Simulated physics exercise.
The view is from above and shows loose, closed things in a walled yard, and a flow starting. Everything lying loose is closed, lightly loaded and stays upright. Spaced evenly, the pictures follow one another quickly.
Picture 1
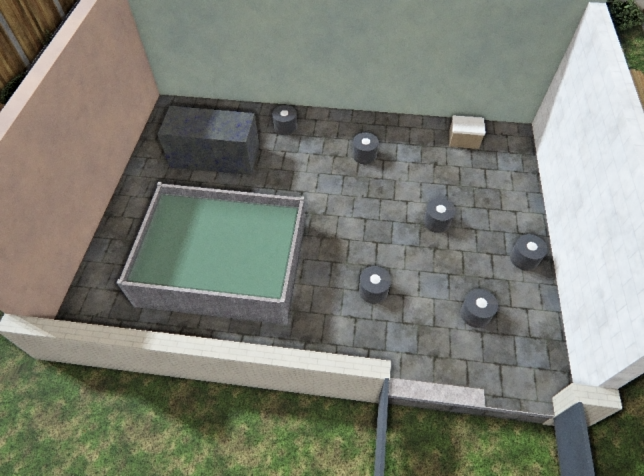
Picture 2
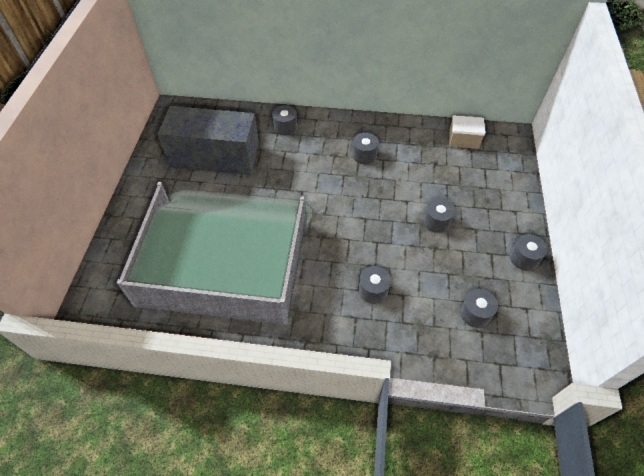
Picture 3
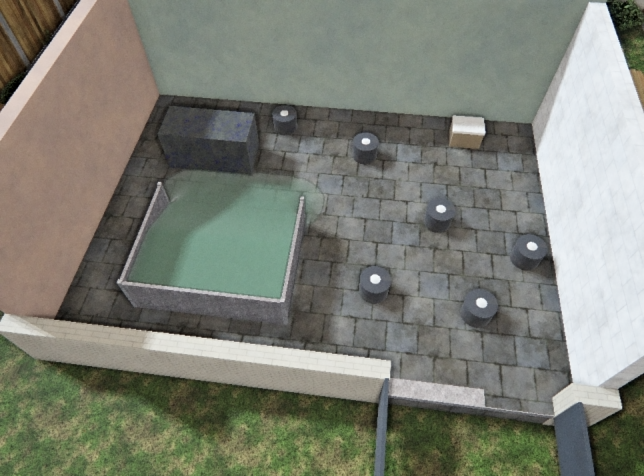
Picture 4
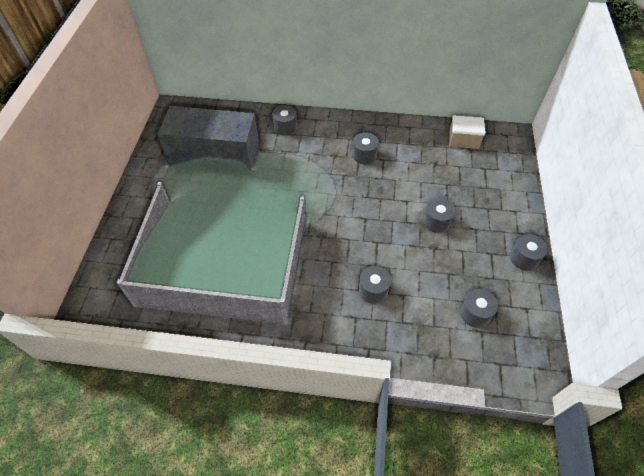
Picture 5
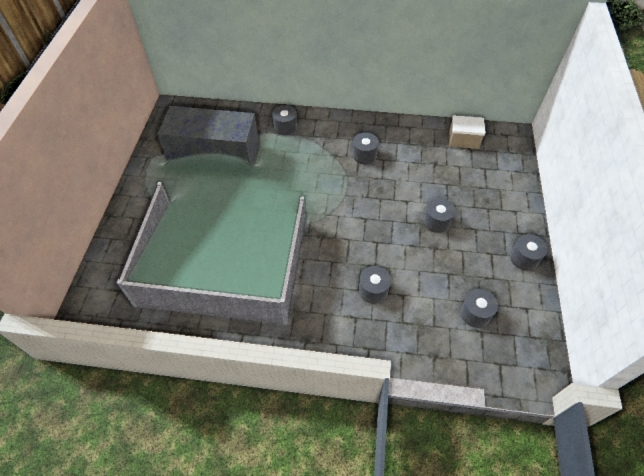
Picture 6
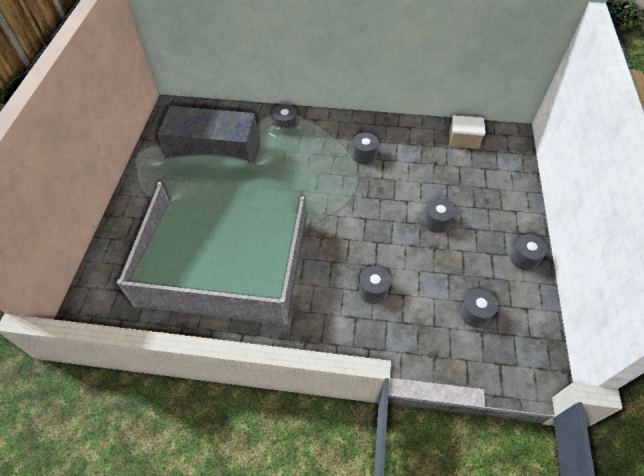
In a walled, paved yard seen from above, the back side of a tank of green water vanished and the water spread out around the dark block and toward the round tubs, which stayed put.
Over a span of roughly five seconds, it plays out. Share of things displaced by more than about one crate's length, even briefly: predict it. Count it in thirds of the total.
A third to two thirds of the things get pushed well away.
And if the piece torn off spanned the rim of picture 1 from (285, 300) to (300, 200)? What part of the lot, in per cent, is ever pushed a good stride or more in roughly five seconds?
It comes out at roughly 70 per cent.
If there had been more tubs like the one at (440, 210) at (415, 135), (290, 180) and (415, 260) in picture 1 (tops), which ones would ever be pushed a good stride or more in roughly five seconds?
Taking them one at a time: Goes the distance; goes the distance; falls short.
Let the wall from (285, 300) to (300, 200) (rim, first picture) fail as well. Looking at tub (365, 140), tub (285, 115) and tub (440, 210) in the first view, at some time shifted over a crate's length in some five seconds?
Result per item - short of that distance / short of that distance / displaced that far.
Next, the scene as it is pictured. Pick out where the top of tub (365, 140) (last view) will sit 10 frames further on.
(401, 132).
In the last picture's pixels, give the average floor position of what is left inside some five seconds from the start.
The remaining things centre around (436, 221).
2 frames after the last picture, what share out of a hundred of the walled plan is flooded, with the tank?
30 per cent or so.
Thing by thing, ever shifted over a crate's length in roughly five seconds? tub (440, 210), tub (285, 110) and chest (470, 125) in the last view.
Object by object as listed: Falls short, travels that far and travels that far.
A moment on, 0 of 7 are well off their spots; 0 afloat.
Next, 1 of 7 are well off their spots; 1 afloat.
Later, 3 of 7 are well off their spots; 1 afloat.
In the end, 3 of 7 are well off their spots, and 3 have been at some point; 3 afloat.
